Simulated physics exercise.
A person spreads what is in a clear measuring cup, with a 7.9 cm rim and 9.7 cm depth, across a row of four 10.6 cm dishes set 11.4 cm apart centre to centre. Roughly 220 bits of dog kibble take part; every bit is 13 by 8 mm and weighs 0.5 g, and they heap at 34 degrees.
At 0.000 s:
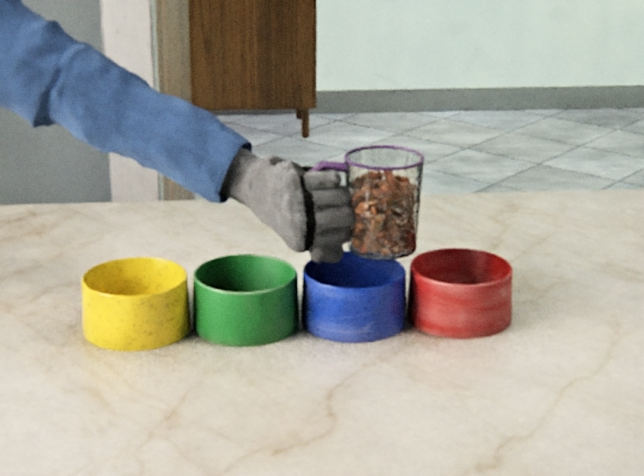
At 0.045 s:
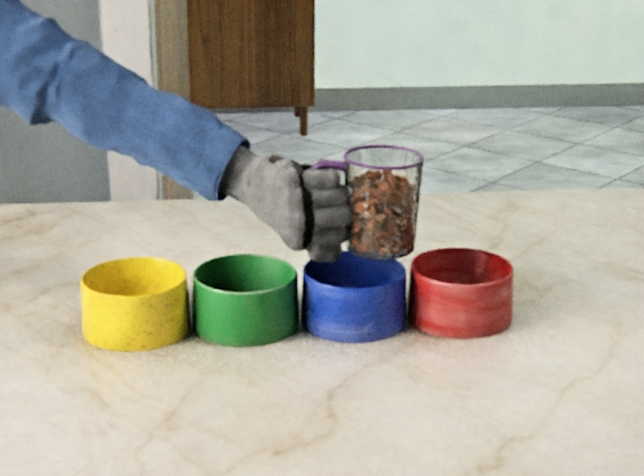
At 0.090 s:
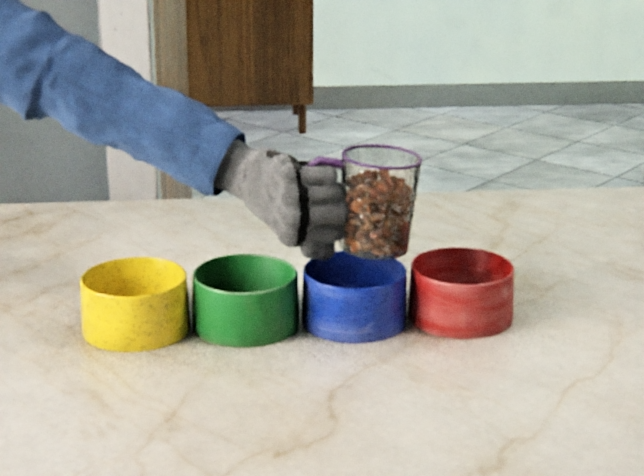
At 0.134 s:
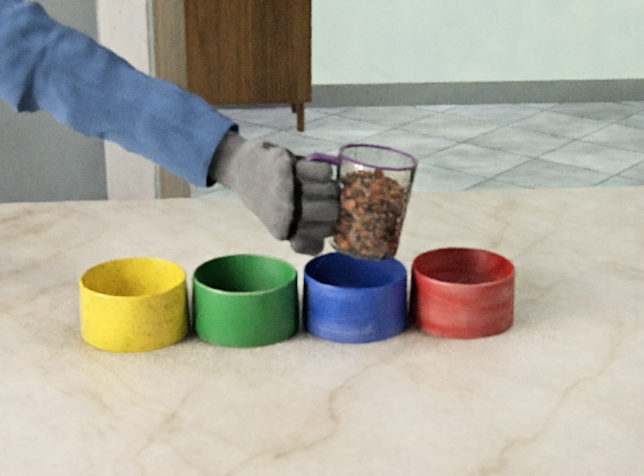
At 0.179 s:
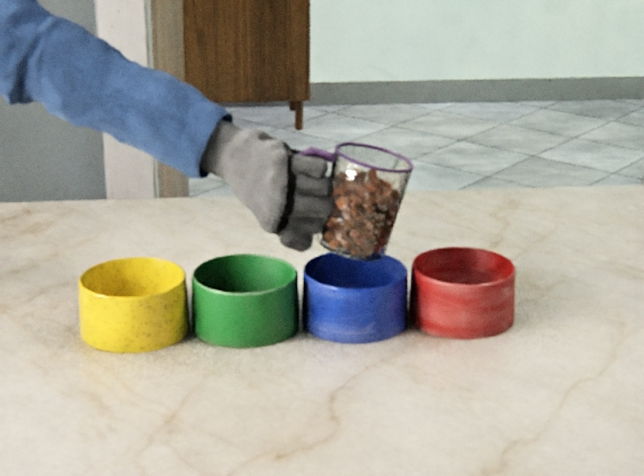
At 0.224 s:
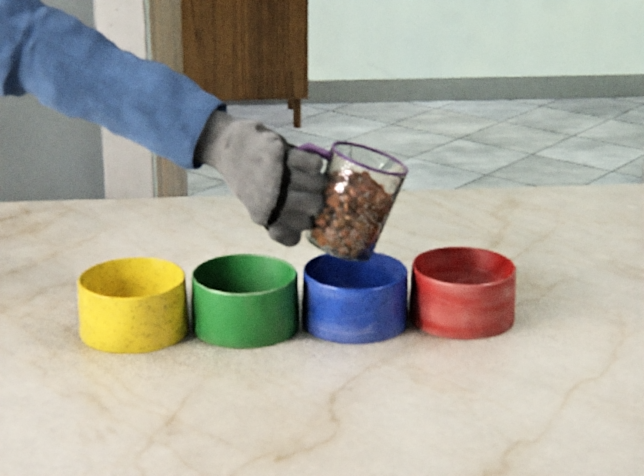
On a marble tabletop, a gray-gloved hand gradually tilting a clear cup of brown pieces rightward while shifting slightly left above coloured dishes.
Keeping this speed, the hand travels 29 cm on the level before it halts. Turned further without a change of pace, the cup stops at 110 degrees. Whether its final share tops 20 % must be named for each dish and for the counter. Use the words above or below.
Red - below; blue - below; green - above; yellow - above; counter - below.
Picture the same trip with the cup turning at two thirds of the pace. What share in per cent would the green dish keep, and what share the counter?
Green 0; counter 0.
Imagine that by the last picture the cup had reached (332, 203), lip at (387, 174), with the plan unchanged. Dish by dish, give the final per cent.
Per cent kept: Red 0; blue 0; green 10; yellow 90.
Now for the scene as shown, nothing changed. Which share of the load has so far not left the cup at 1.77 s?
Roughly 25 in a hundred.
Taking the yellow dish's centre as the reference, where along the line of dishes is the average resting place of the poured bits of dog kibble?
Roughly 6 cm to the right.
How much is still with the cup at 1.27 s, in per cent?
I'd put it at roughly 60 per cent.
After 0.85 s, tilt 88 degrees; cup holds 100 %.
Then, at 1.27 s, tilt 110 degrees; cup holds 60 %, green 40 %.
Then, at 1.77 s, tilt 110 degrees; cup holds 25 %, green 50 %, yellow 20 %.
At rest (3.8 s), red 0 %, blue 0 %, green 50 %, yellow 45 %, counter 5 %.
